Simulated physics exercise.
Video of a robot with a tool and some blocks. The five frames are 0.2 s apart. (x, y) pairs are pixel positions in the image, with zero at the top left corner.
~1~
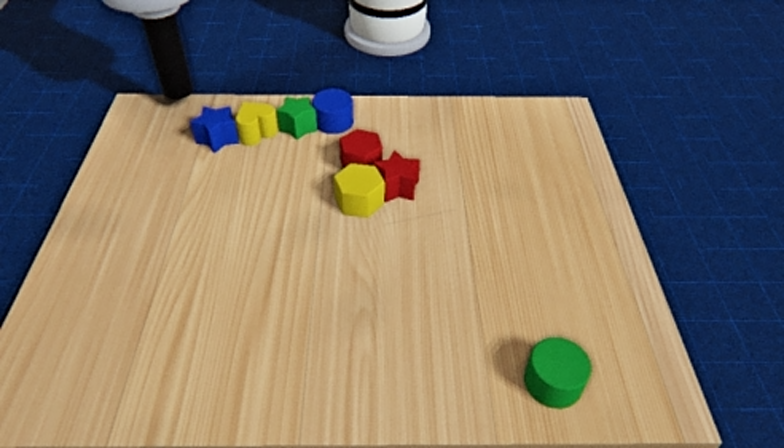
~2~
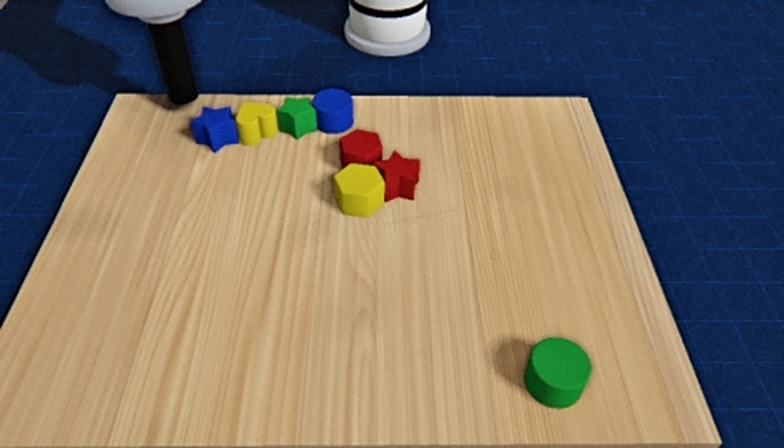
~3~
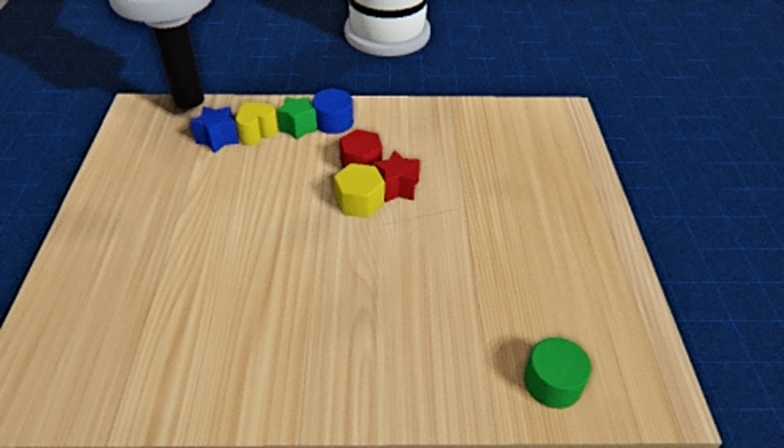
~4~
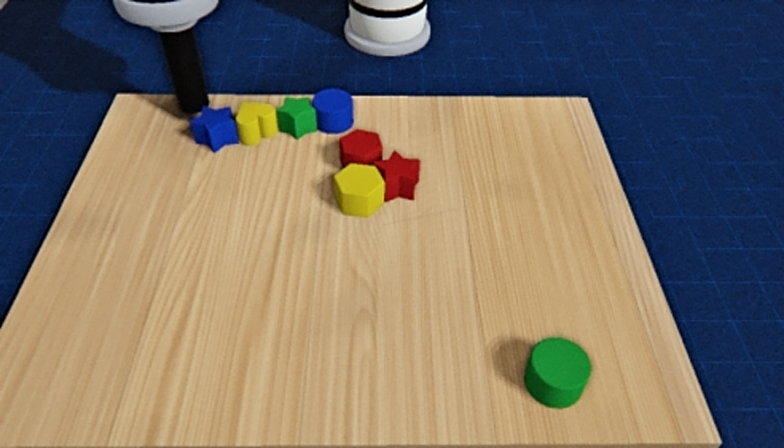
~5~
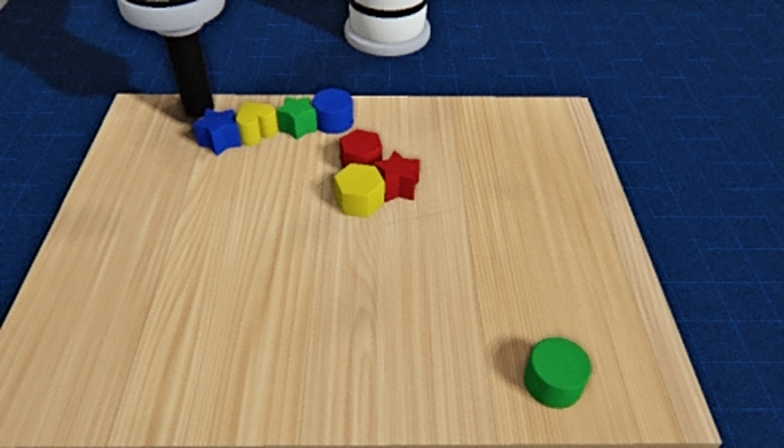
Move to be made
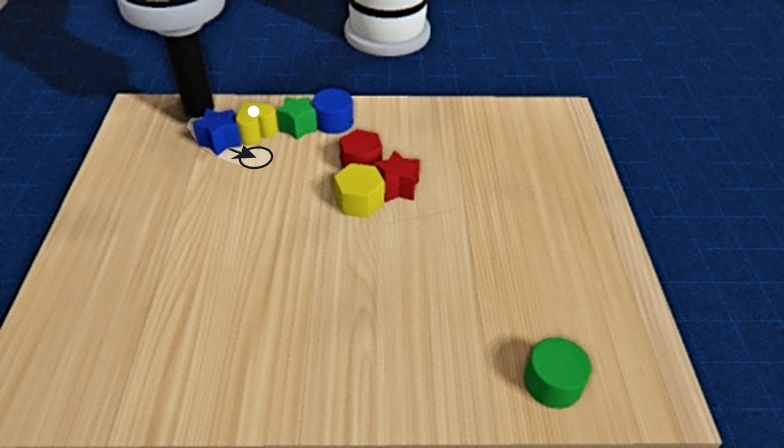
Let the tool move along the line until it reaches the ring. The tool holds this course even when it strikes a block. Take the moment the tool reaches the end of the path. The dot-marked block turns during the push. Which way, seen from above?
Looking down on the board, it turns counter-clockwise.
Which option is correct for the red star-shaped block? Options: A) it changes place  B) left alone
I choose B.
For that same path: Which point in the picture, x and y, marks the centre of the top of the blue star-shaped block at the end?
The middle of its top is at (259, 155).
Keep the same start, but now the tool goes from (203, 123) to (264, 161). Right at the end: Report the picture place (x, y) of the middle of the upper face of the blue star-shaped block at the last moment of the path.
Around (239, 157).
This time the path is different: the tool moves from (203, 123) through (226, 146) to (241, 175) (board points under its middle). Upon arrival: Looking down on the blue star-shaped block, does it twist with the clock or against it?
It ends up turned anticlockwise.
The line goes from (203, 123) via (213, 138) and (232, 150), ending at (256, 158); the dot is on the yellow heart block.
The first path, step by step. Halfway along, tool (219, 130); blue star-shaped block (233, 138), turned 40° anticlockwise; yellow heart block (256, 113), turned 15° anticlockwise.
At the end, tool (253, 143); blue star-shaped block (259, 155), turned 20° anticlockwise; yellow heart block (264, 115), turned 65° anticlockwise; green star-shaped block (297, 104); red star-shaped block unmoved.
